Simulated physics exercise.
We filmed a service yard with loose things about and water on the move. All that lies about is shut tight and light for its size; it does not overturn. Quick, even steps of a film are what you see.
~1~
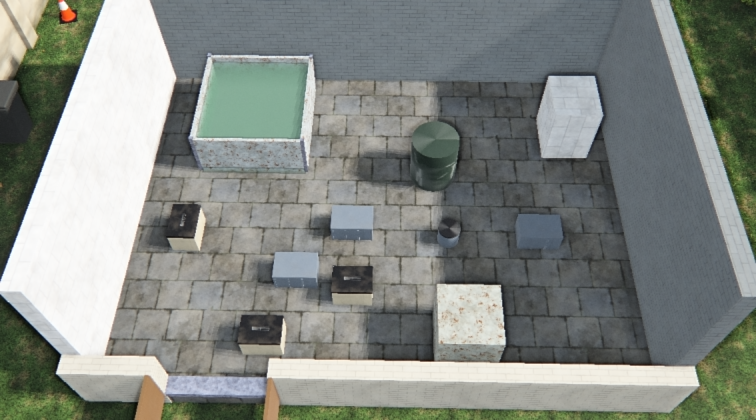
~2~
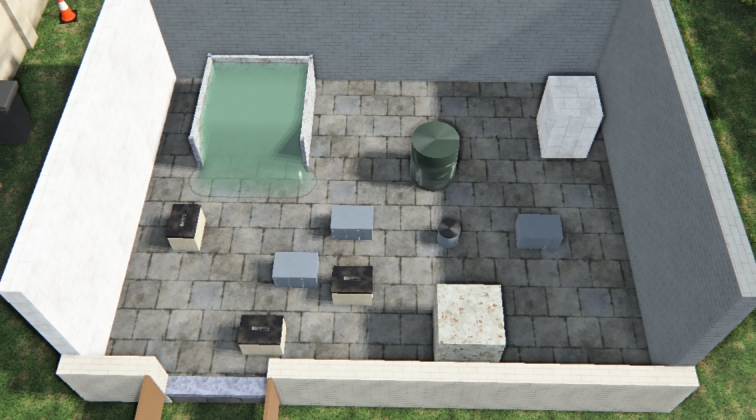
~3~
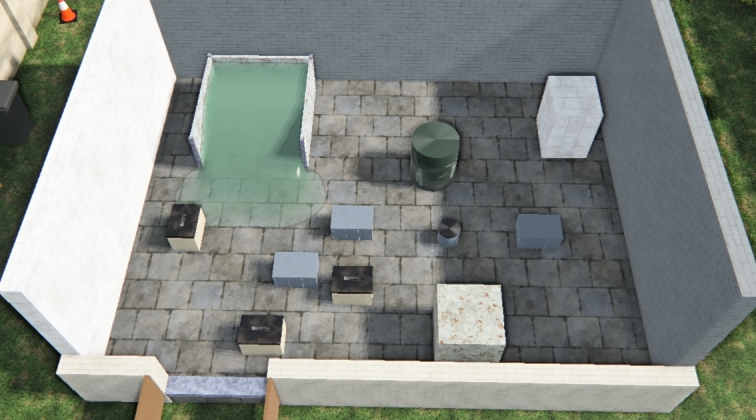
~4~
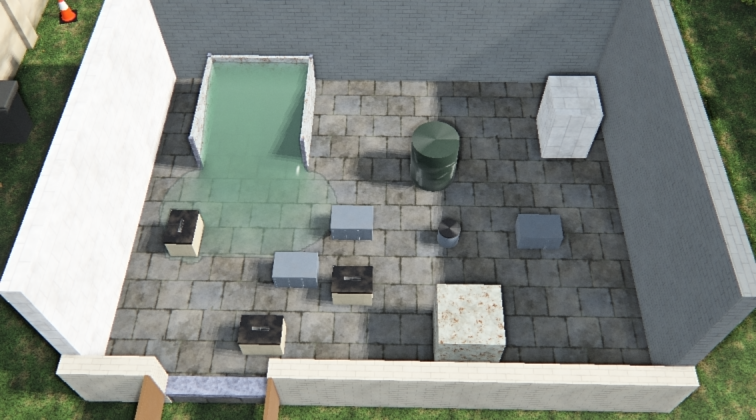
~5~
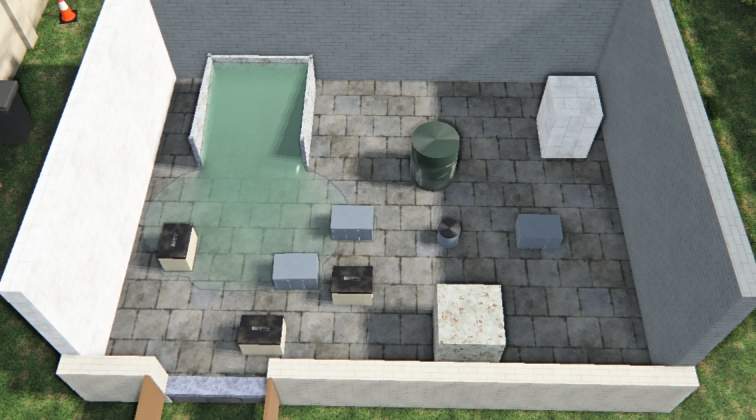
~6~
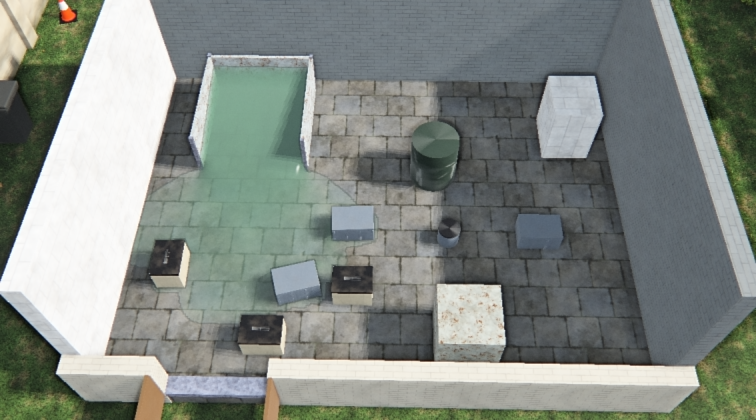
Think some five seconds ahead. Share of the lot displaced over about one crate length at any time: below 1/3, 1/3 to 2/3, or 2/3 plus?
It hits two thirds.
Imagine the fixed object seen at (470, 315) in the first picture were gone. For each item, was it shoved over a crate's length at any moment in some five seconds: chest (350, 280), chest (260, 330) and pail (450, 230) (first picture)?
Went the distance, went the distance, fell short.
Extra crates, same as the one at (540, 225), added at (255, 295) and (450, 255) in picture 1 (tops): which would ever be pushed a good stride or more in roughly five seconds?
Result by item: Gets dislodged / gets dislodged.
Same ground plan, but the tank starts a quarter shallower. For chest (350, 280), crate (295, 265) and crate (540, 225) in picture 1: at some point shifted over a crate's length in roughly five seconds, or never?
In turn: Yes, shifted that much, never so far.
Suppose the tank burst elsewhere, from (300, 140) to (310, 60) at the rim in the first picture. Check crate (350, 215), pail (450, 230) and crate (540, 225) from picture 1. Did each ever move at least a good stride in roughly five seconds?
Falls short, travels that far, travels that far.
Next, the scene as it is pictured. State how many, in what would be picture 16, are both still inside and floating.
Result - 3.
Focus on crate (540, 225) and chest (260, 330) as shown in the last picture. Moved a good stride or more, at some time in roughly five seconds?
In order: Did not reach it, then went the distance.
A moment on, 2 of 7 are well off their spots; 0 afloat.
Next, 5 of 7 are well off their spots; 3 afloat.
Later, 5 of 7 are well off their spots; 2 afloat.
In the end, 6 of 7 are well off their spots, and 6 have been at some point; 2 afloat.
